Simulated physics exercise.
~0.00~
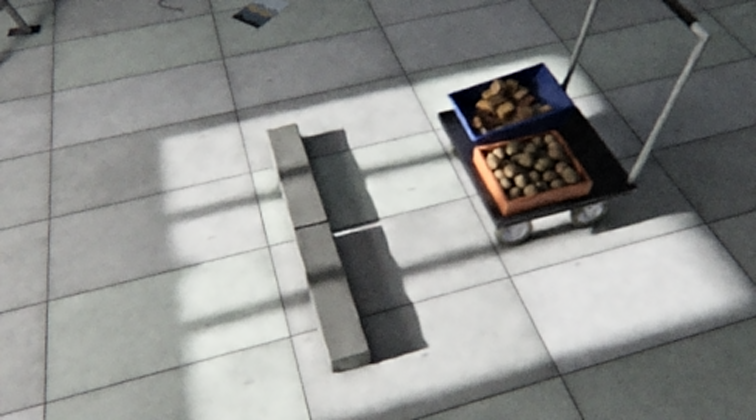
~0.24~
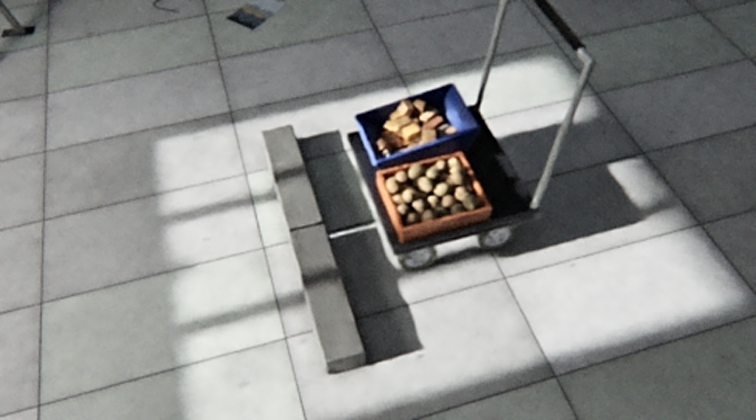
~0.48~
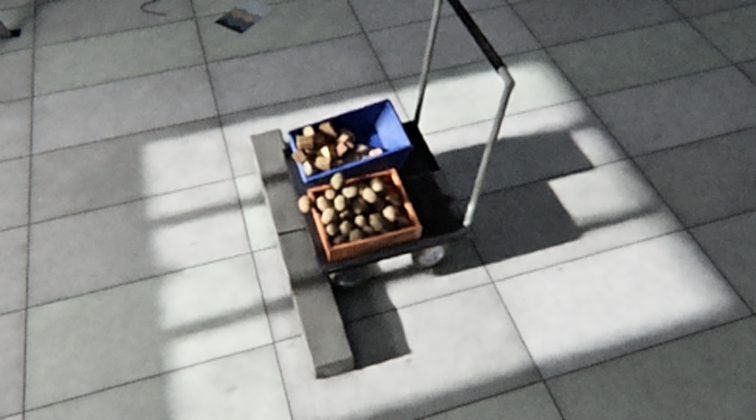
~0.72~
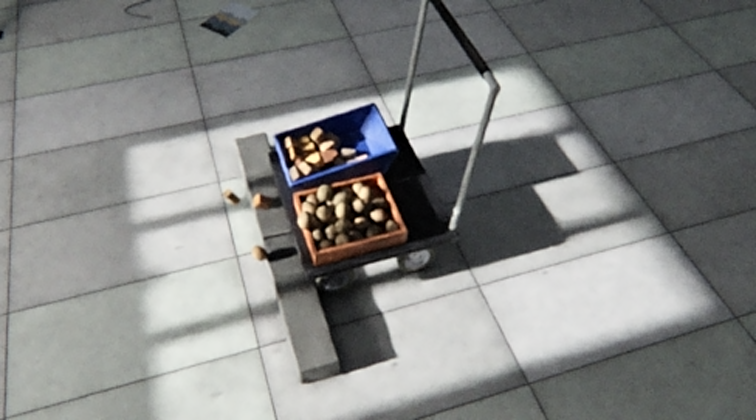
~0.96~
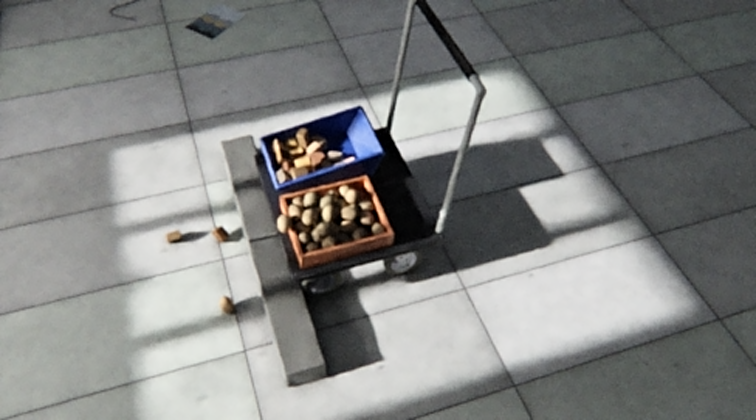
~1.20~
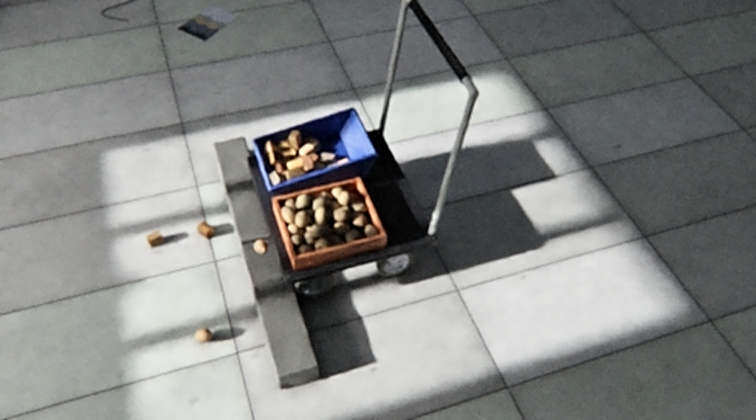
A flatbed trolley carrying an orange tray of potatoes and a blue tray of wooden blocks rolls left and stops against a raised sill. A few pieces spill over it onto the tiled floor, while most of the load stays in the trays.
